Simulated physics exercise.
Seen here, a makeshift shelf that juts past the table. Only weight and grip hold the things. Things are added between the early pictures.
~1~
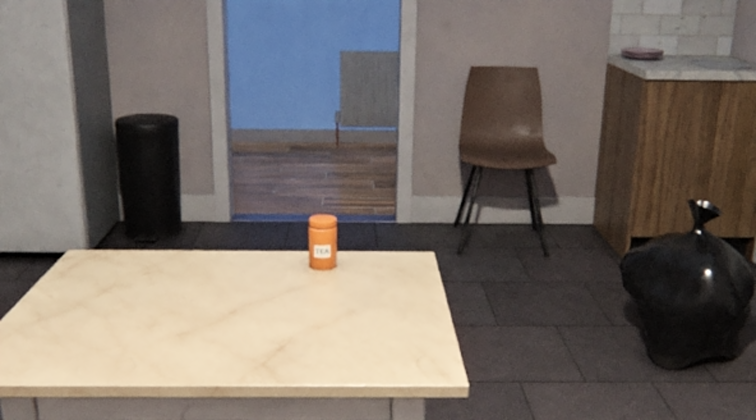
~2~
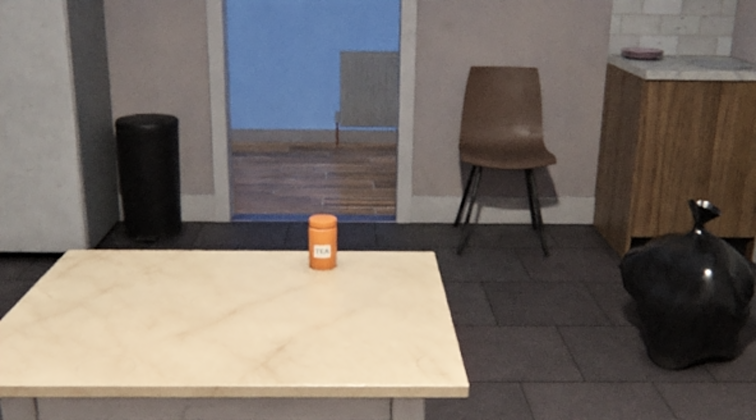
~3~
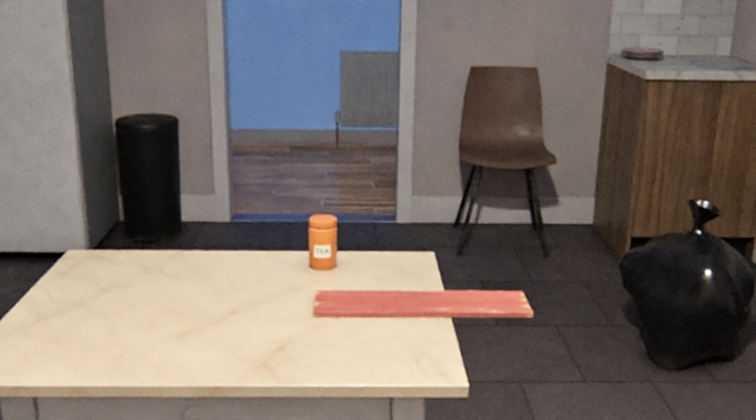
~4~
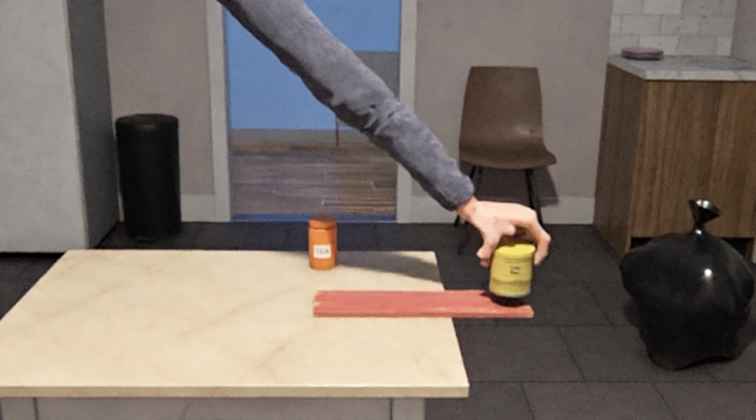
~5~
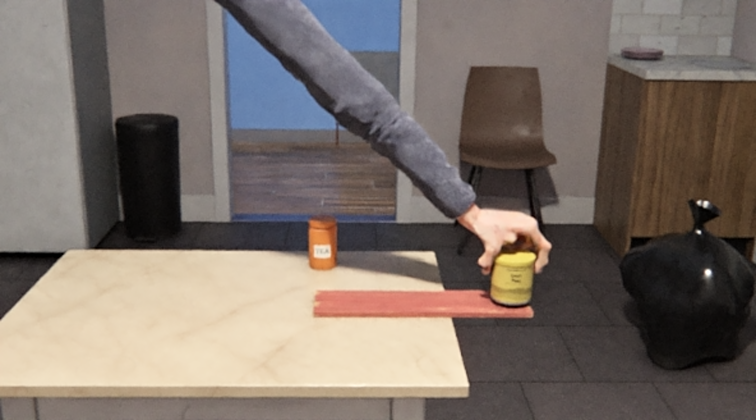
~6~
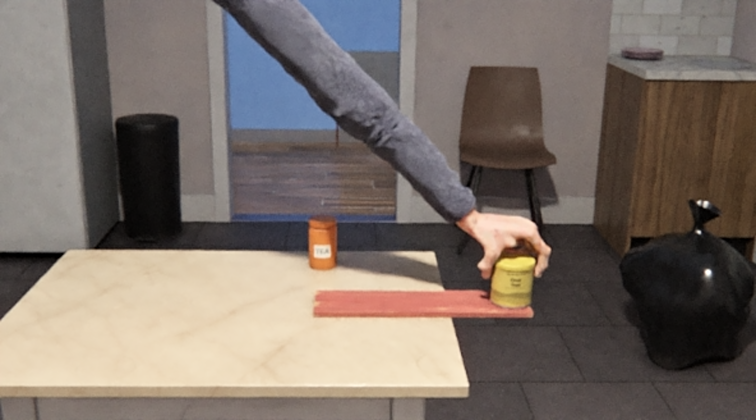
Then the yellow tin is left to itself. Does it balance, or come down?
The plank tips off the edge.
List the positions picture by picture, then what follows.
In the first picture, the last thing is not in view yet.
In the second picture, the last thing is not in view yet.
In the third picture, the last thing is not in view yet; red plank (421, 304).
In the fourth picture, on its way; yellow tin (511, 268); red plank (421, 304).
In the fifth picture, on its way; yellow tin (512, 276); red plank (421, 304).
In the sixth picture, in place under the hand; yellow tin (512, 280); red plank (421, 304).
Then, 0.50 s on from there, red plank and yellow tin now down on the floor or falling.
Then, 0.80 s on from there, things are still on the move.
In the end, down on the floor or falling, red plank and yellow tin; orange jar unmoved. The plank goes over.
